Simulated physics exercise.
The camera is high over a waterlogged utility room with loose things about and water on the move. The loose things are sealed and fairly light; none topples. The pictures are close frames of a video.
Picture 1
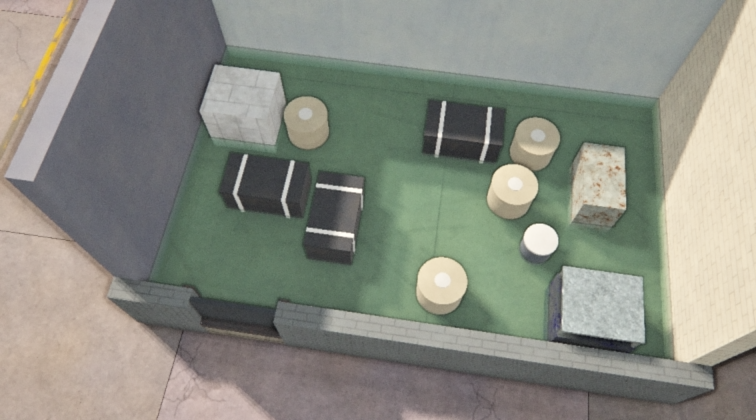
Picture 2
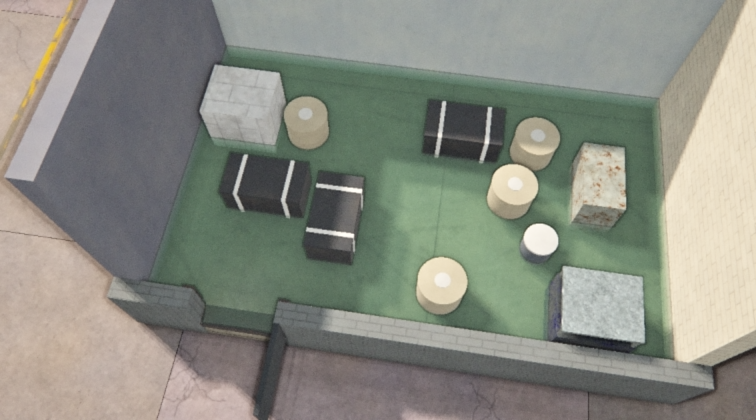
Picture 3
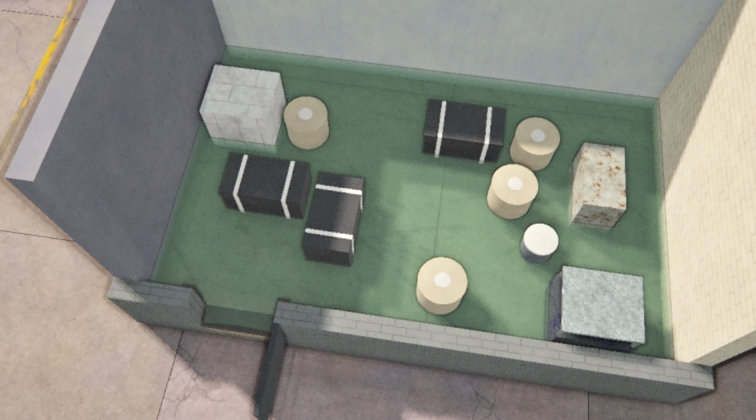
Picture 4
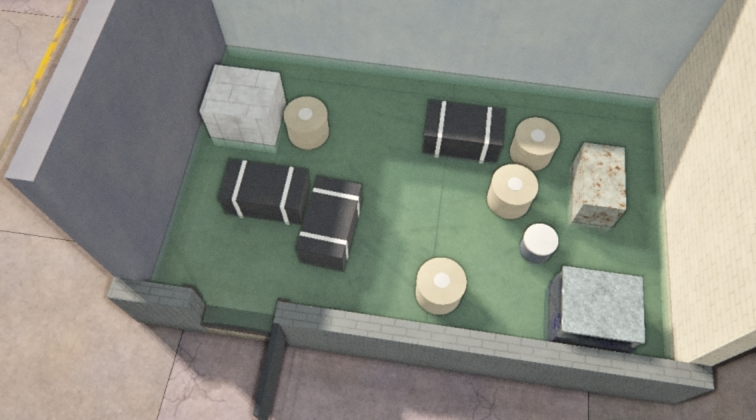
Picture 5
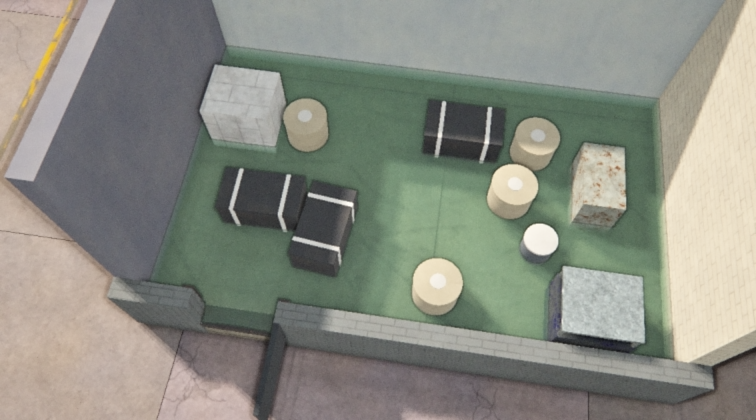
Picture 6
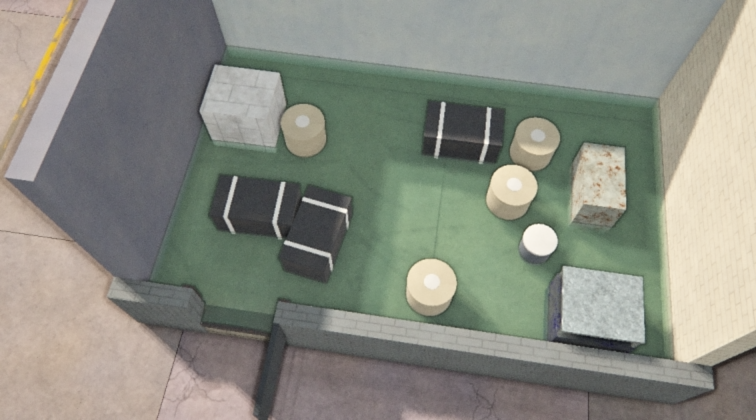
A gate in the low front wall swung open on a green-floored room, and then two black trunks with white straps drifted slightly down and left, followed by slight shifts of nearby round tan objects.
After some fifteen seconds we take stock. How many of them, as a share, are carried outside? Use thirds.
That comes to less than a third.
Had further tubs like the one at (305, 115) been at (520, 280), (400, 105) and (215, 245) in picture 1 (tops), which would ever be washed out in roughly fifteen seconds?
One after the other: Inside, left behind, carried outside.
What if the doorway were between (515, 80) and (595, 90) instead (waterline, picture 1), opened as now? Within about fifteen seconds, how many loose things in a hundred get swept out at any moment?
Some 50 per cent.
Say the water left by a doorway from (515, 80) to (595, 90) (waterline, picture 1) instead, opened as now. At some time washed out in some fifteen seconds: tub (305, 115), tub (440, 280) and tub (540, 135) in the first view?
In turn: Still in, still in, out.
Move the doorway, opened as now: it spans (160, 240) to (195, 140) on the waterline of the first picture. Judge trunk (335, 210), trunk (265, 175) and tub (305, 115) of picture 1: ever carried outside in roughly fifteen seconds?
As listed: Out, carried outside, out.
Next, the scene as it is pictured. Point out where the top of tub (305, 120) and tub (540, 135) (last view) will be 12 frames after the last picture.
At about (223, 174) and (508, 145).
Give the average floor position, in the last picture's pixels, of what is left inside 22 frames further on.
Roughly at (356, 234).
A moment on, 0 of 8 are out; 8 afloat.
Next, 0 of 8 are out; 8 afloat.
Later, 0 of 8 are out; 8 afloat.
In the end, 0 of 8 are out; 8 afloat.
